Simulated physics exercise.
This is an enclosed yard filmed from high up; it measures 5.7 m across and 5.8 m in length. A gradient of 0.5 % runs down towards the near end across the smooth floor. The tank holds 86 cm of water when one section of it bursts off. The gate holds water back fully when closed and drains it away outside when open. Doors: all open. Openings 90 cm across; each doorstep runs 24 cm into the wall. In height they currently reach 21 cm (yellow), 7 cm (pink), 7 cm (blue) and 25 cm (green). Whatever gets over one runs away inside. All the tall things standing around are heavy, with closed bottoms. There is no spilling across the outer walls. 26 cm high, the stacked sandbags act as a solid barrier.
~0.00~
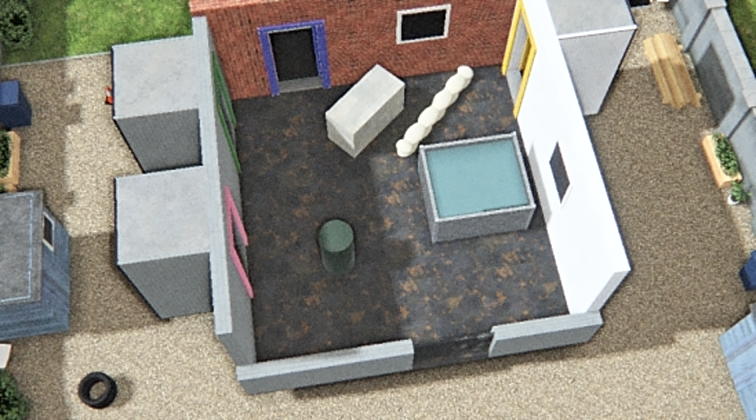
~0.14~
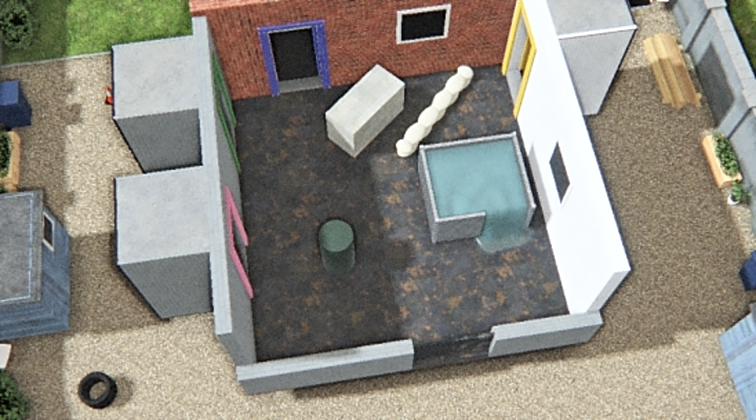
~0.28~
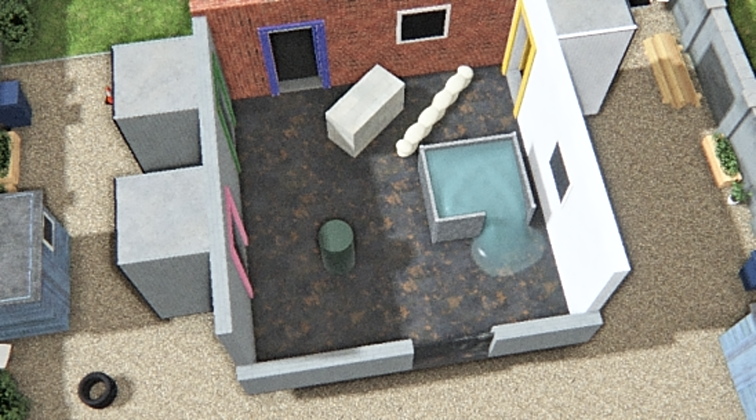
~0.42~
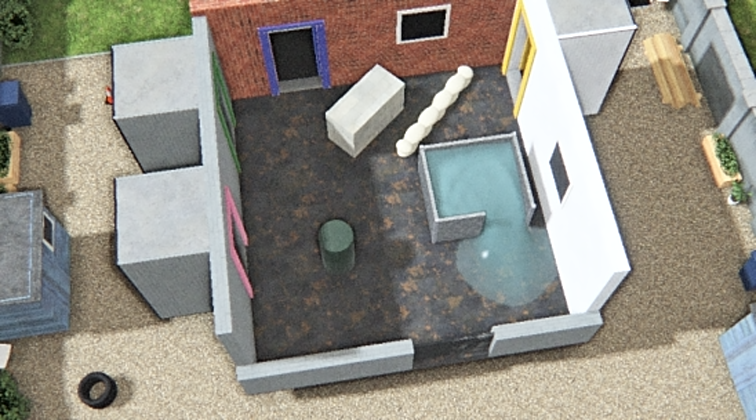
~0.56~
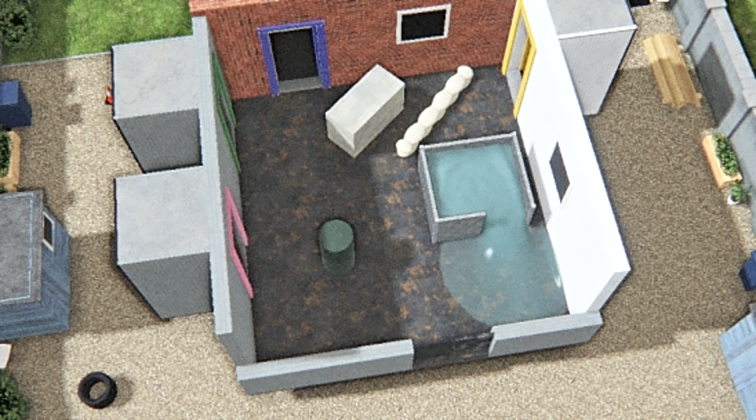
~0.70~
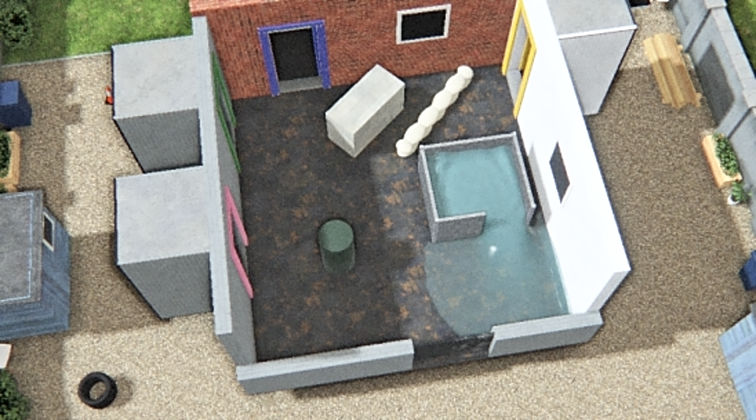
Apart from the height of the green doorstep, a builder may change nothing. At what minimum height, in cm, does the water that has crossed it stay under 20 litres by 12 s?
From about 7 cm.
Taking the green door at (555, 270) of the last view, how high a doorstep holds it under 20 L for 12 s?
Minimum: About 27 cm.
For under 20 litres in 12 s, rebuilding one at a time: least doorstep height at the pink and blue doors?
About 14.5 cm at pink and 10.0 cm at blue.
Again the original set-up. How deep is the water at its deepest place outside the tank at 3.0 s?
Max depth: Near 31 cm.
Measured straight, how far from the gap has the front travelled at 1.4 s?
I make it some 3.4 m.
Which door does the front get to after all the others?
Door: Blue.
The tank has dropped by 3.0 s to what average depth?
About 29 centimetres.
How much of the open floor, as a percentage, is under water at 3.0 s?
Close to 45 per cent of it is wet.
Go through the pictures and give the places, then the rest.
Still water, 86 cm deep, in the tank at (476, 178); the green door at (227, 121) is dry, in the first frame.
The gap is at (503, 223), the front 0.4 m out at (493, 250); the back of the tank holds 86 cm, in the second frame.
The gap is at (503, 224), the front 0.9 m out at (501, 273); the back of the tank holds 83 cm, in the third frame.
Water pours out at (503, 224) and has run 1.5 m, to (515, 303); about 9 cm deep outside, 74 cm at the back, in the fourth frame.
Water pours out at (503, 224) and has run 2.1 m, to a hidden place; about 7 cm deep outside, 73 cm at the back, in the fifth frame.
The front is at a hidden place, 2.1 m from the gap at (503, 224); 4.2 m2 of floor is wet, 71 cm left at the back; 4.5 m in a straight line remain to the green door at (227, 121), in the sixth frame.
After 1.4 s water covers 15 % of the floor, deepest (62 cm) near (559, 329); it has not reached the green door.
After 3.0 s water covers 45 % of the floor, deepest (31 cm) near (269, 374); it has not reached the green door.
After 12.0 s water covers 95 % of the floor, deepest (13 cm) near (400, 139); 11 cm at the green door, 0 litres in over its 25 cm doorstep.
At the green door as built, the water arrived by 4.2 s and peaked near 12 cm at 9.2 s.
With a doorstep of 6 cm, 33 litres would have come in within the 12 s; with 8.5 cm, 10 litres. So under 20 litres takes about 7 cm.
